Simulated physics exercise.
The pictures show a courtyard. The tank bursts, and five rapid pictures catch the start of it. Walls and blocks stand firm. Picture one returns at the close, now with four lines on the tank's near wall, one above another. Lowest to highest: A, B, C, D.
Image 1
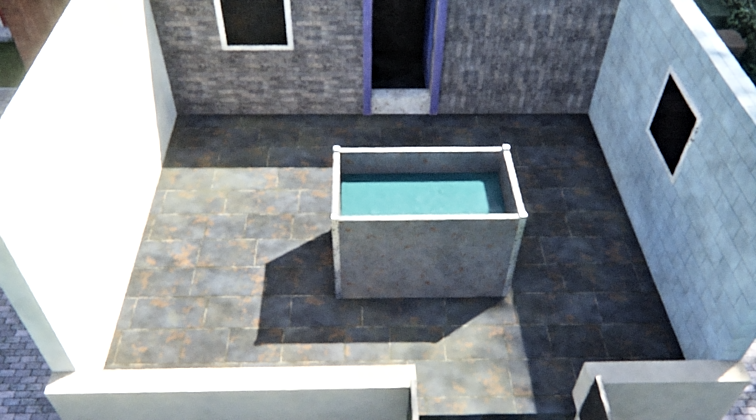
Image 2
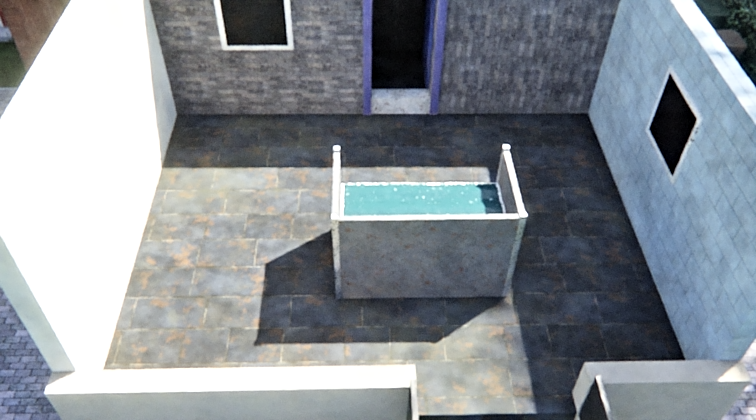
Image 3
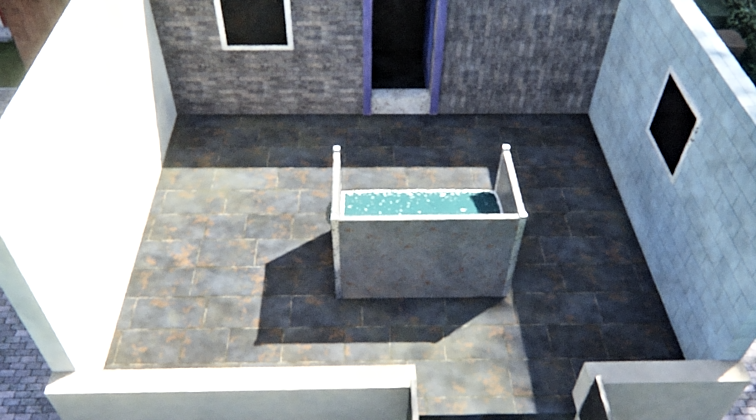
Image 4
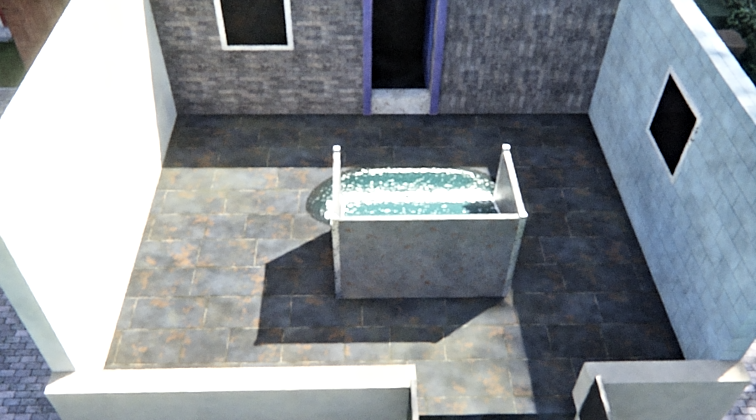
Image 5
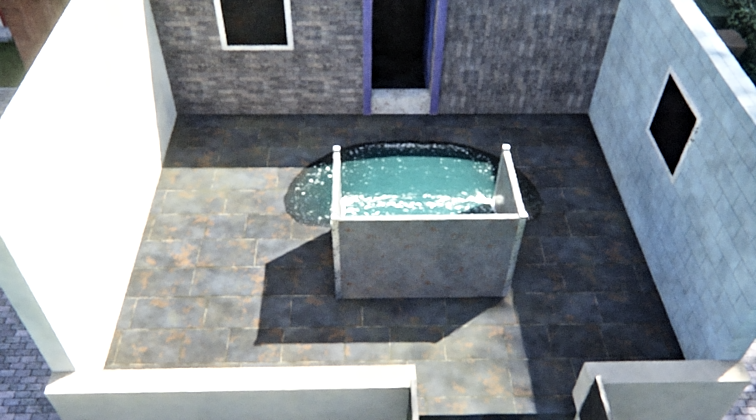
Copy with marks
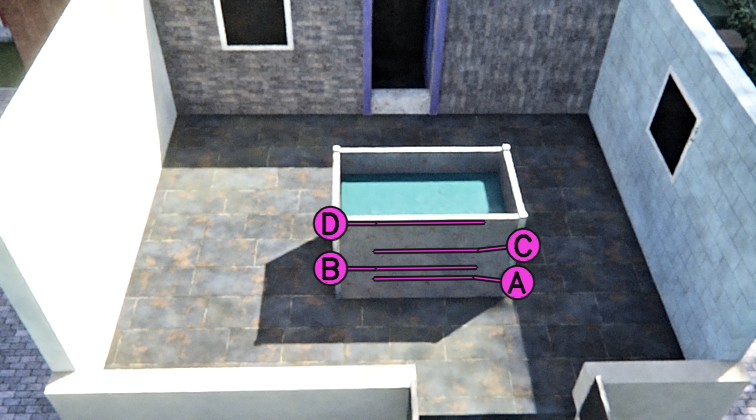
In a walled courtyard with dark paving and a blue-framed doorway, a raised rectangular tank holds still, teal water. The tank's back wall disappears from view, leaving the corner posts, and the water inside ripples and sparkles. Water then appears behind the tank and spreads across the paving on both sides.
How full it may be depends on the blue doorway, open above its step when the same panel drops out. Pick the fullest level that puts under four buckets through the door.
Go for B.
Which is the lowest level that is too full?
That would be C.
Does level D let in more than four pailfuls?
Yes.
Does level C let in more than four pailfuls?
Yes, it does.
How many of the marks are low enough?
Two.
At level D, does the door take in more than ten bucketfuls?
Yes, clearly.
In magenta, A at (424, 278); B at (425, 268); C at (426, 250); D at (429, 223); from the bottom up A, B, C, D.
Choosing A, nothing gets over.
Choosing B, a splash gets over, under a bucket.
Choosing C, about 8 bucketfuls get in.
Choosing D, dozens of bucketfuls pour in.
